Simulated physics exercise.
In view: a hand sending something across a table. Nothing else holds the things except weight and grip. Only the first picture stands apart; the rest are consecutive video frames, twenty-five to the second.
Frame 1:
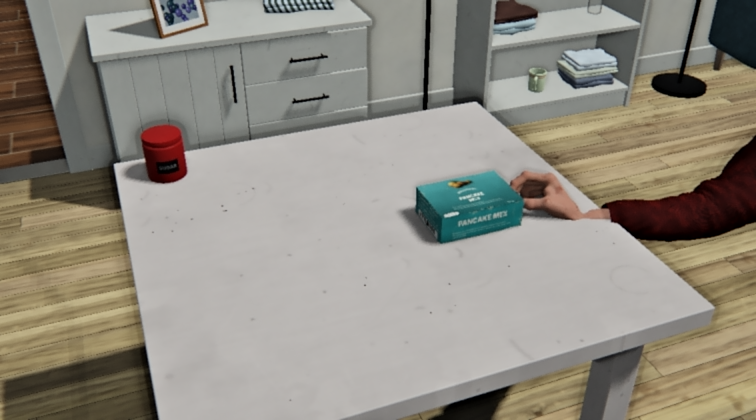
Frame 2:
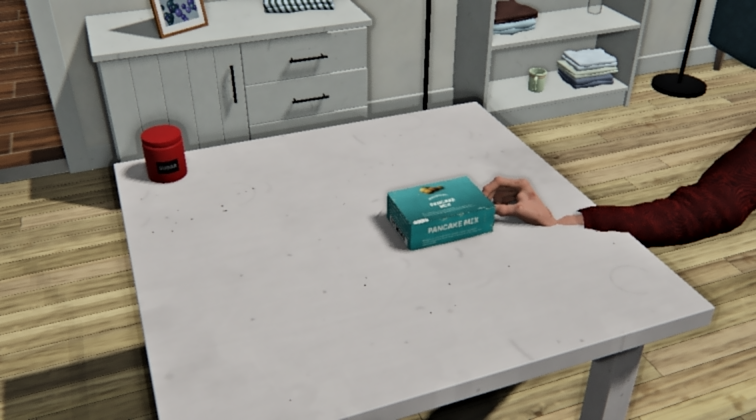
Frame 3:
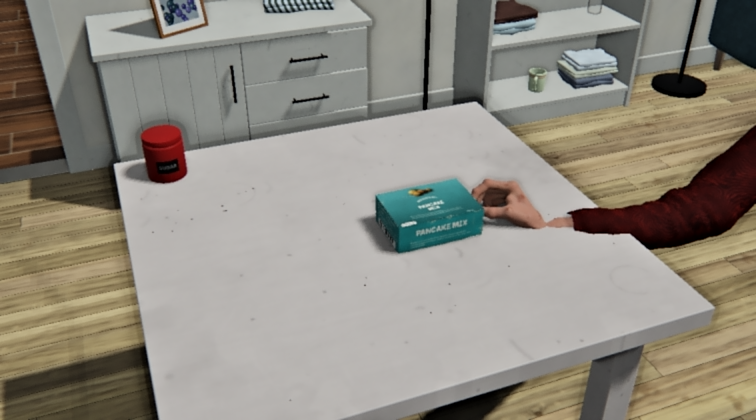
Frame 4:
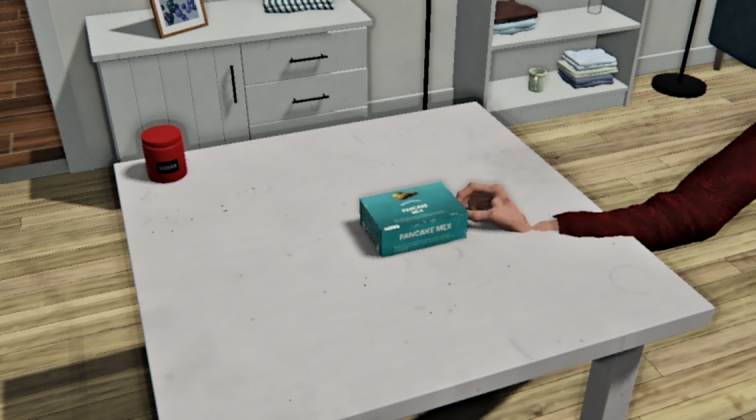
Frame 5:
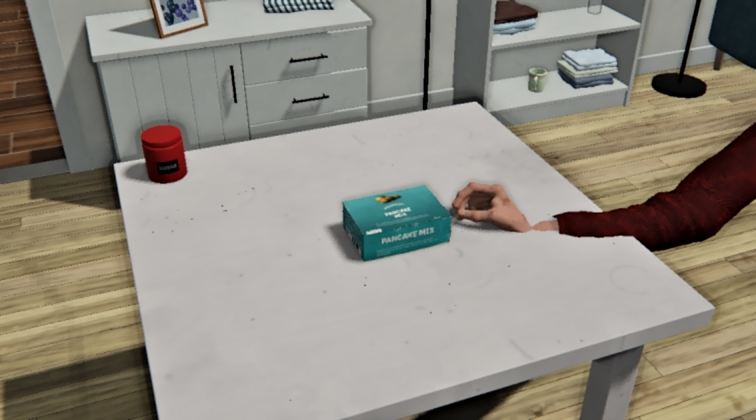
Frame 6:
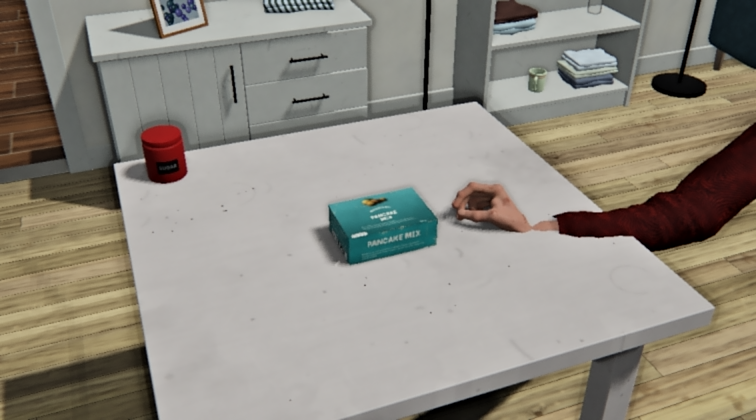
A turquoise packet of pancake mix slides left across a pale table in a wood-floored room, seen from above at a fixed angle. A red canister stands at the table's far left corner, with a white cabinet and shelves behind. The hand of a dark-red-sleeved arm at right moves left with the packet, then stays back, fingers curled, as the packet slides a little farther left and slightly nearer, opening a gap.
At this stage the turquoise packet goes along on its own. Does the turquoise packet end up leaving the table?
No.
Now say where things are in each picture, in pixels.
Under the hand; turquoise packet (469, 206), in the first frame.
Under the hand; turquoise packet (440, 212), in the second frame.
Under the hand; turquoise packet (429, 215), in the third frame.
Turquoise packet (413, 218), in the fourth frame.
Turquoise packet (396, 222) shifted a little, in the fifth frame.
Turquoise packet (382, 225) shifted a little, in the sixth frame.
Then, 0.10 s on from there, turquoise packet shifted a little near (361, 230).
Then, 0.30 s on from there, turquoise packet shifted about its own width near (358, 230).
In the end, moved from the start, turquoise packet. At the end, from the last picture's camera, turquoise packet near (358, 230).
